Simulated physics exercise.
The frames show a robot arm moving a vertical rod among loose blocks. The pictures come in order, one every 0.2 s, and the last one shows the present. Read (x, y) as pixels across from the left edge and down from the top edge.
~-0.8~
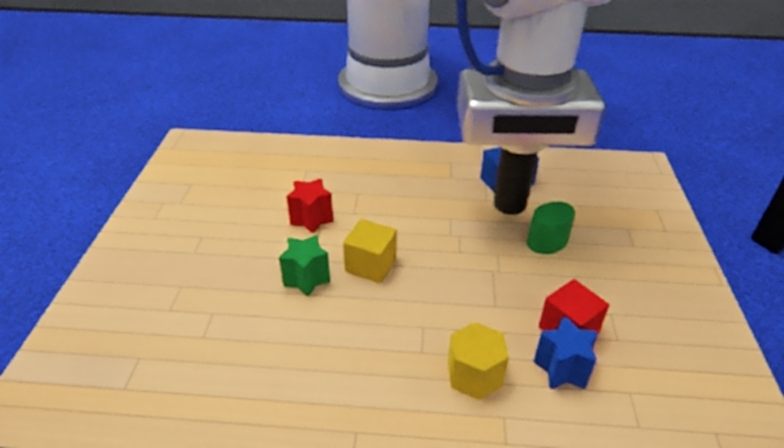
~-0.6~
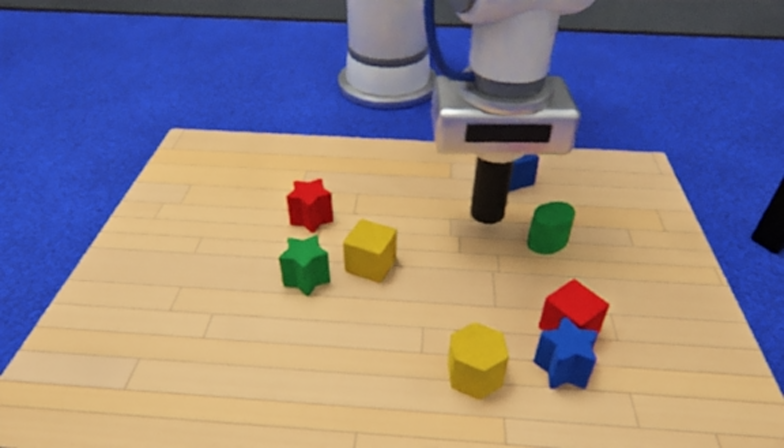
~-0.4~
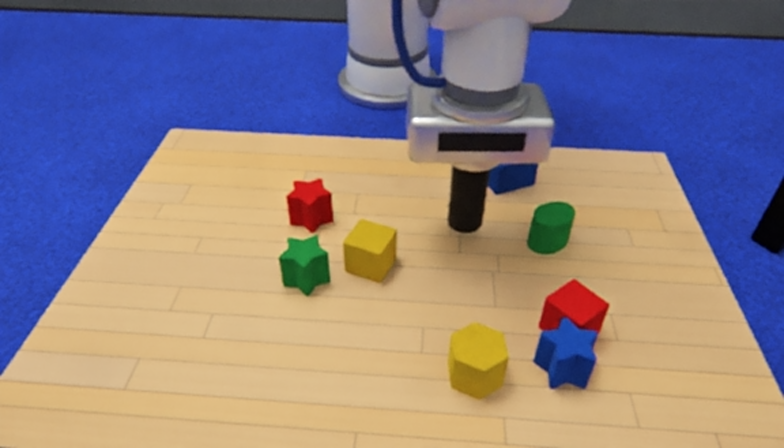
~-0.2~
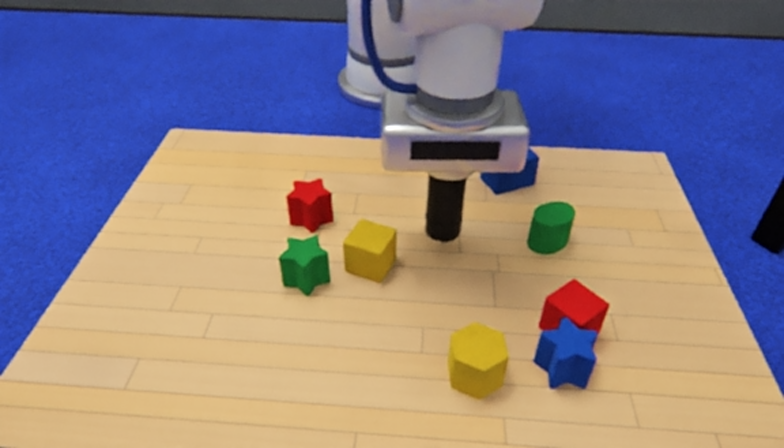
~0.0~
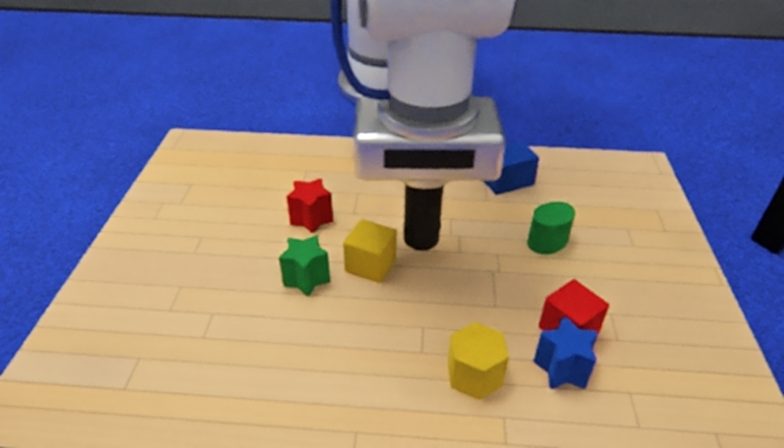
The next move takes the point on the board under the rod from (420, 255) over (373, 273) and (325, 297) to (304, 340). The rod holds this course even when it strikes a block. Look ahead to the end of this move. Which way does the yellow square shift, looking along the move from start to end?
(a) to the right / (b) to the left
a.
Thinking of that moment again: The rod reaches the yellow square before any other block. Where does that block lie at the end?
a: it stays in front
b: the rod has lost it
b: The rod has lost it.
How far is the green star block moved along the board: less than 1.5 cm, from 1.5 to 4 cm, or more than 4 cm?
It goes beyond 4 cm.
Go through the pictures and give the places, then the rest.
In the first picture, rod tip at (510, 206); block tops, green star block at (303, 249); yellow square at (370, 235).
In the second picture, rod at (487, 214); blocks unchanged.
In the third picture, rod at (465, 223); blocks unchanged.
In the fourth picture, rod at (443, 232); blocks unchanged.
In the fifth picture, rod at (421, 240); green star block at (303, 249); yellow square at (370, 235).
One third of the way, rod at (372, 258); green star block at (279, 253); yellow square at (323, 246), turned 15° clockwise.
Two thirds of the way, rod at (323, 282); green star block at (236, 253), turned 15° clockwise; yellow square at (280, 254), turned 60° clockwise.
At the end, rod at (302, 325); green star block at (233, 252), turned 20° clockwise; yellow square at (279, 258), turned 80° clockwise.
